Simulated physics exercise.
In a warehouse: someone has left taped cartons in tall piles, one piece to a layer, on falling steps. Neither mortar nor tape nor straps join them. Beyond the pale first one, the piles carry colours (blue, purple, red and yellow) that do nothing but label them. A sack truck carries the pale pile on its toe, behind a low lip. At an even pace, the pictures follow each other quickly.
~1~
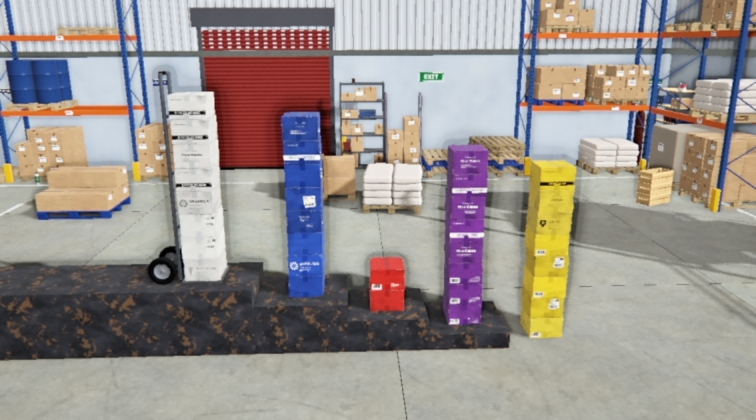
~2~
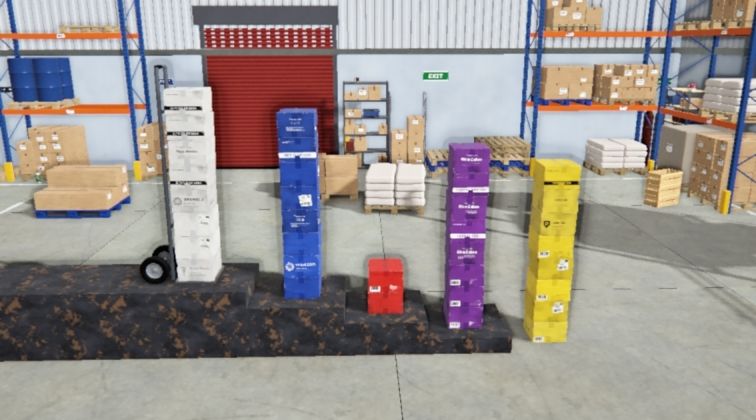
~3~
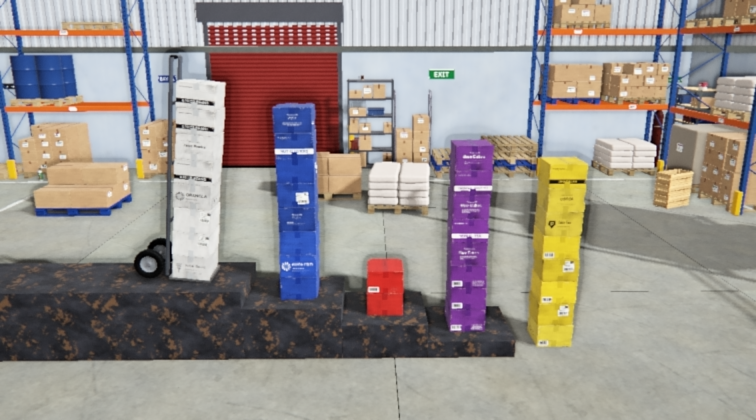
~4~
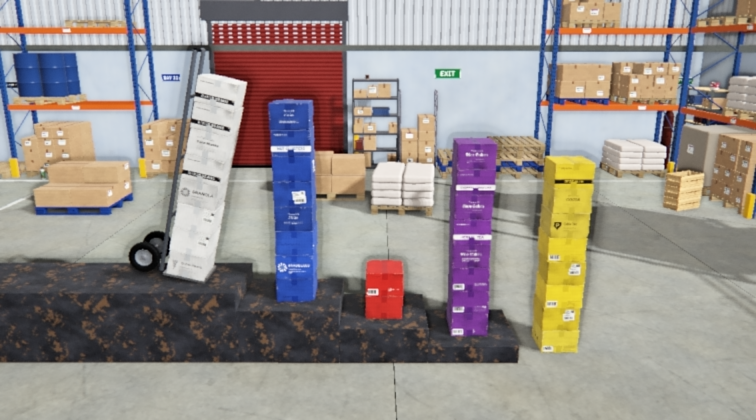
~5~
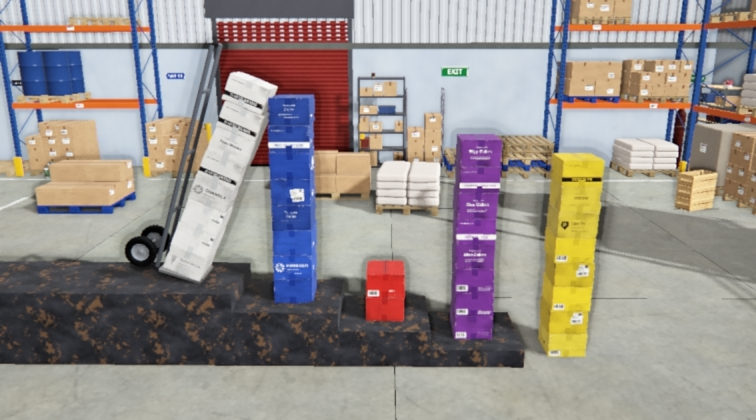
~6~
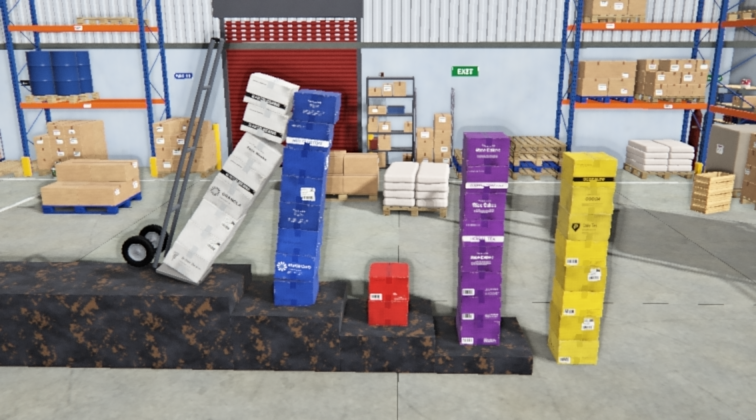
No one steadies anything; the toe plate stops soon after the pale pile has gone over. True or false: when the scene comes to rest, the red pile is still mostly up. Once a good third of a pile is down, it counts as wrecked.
True.
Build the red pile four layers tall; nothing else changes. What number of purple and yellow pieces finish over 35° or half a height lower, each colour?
Down at the end: Purple 8, yellow 5.
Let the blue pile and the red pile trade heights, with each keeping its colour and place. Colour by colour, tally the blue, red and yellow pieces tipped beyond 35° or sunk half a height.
The result reads blue 0, then red 8, then yellow 6.
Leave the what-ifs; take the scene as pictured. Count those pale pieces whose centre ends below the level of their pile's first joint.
4.
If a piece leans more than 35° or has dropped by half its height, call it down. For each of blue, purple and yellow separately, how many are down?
Colour by colour, blue 7, purple 7, yellow 7.
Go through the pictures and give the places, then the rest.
In the first picture (each place is the centre of the face we see best; the camera moves round a little), truck frame (164, 118) level; top red carton (388, 280); top blue carton (300, 128); the others all in place.
In the second picture, truck frame (160, 113) rocked barely; top red carton (386, 282).
In the third picture, truck frame (170, 104) rocked a little, top of the pale pile leaning a little; top red carton (385, 283); the others all in place.
In the fourth picture, truck frame (188, 97) rocked a little, top of the pale pile leaning a little; top red carton (385, 285); the others all in place.
In the fifth picture, truck frame (200, 93) rocked clearly, top of the pale pile leaning clearly; top red carton (385, 286); top blue carton (289, 112) moved a little; one has shifted.
In the sixth picture, truck frame (200, 89) rocked clearly, top of the pale pile leaning clearly; top red carton (389, 289); top blue carton (314, 108) tilted a little; 7 have shifted.
Just after the last frame, 8 of the pale pile down; none of the 2 red cartons down (7 of 26 in all colours); top red carton unmoved; top blue carton tilted well over, some two heights lower.
A moment on, 8 of the pale pile down; none of the 2 red cartons down (21 of 26 in all colours); top red carton moved a little; top blue carton tilted steeply, some six heights lower.
When it is over, 8 of the pale pile down; none of the 2 red cartons down (21 of 26 in all colours); top red carton moved a little; top yellow carton upside down. In pixels of the last frame, middles, top red carton near (396, 281).
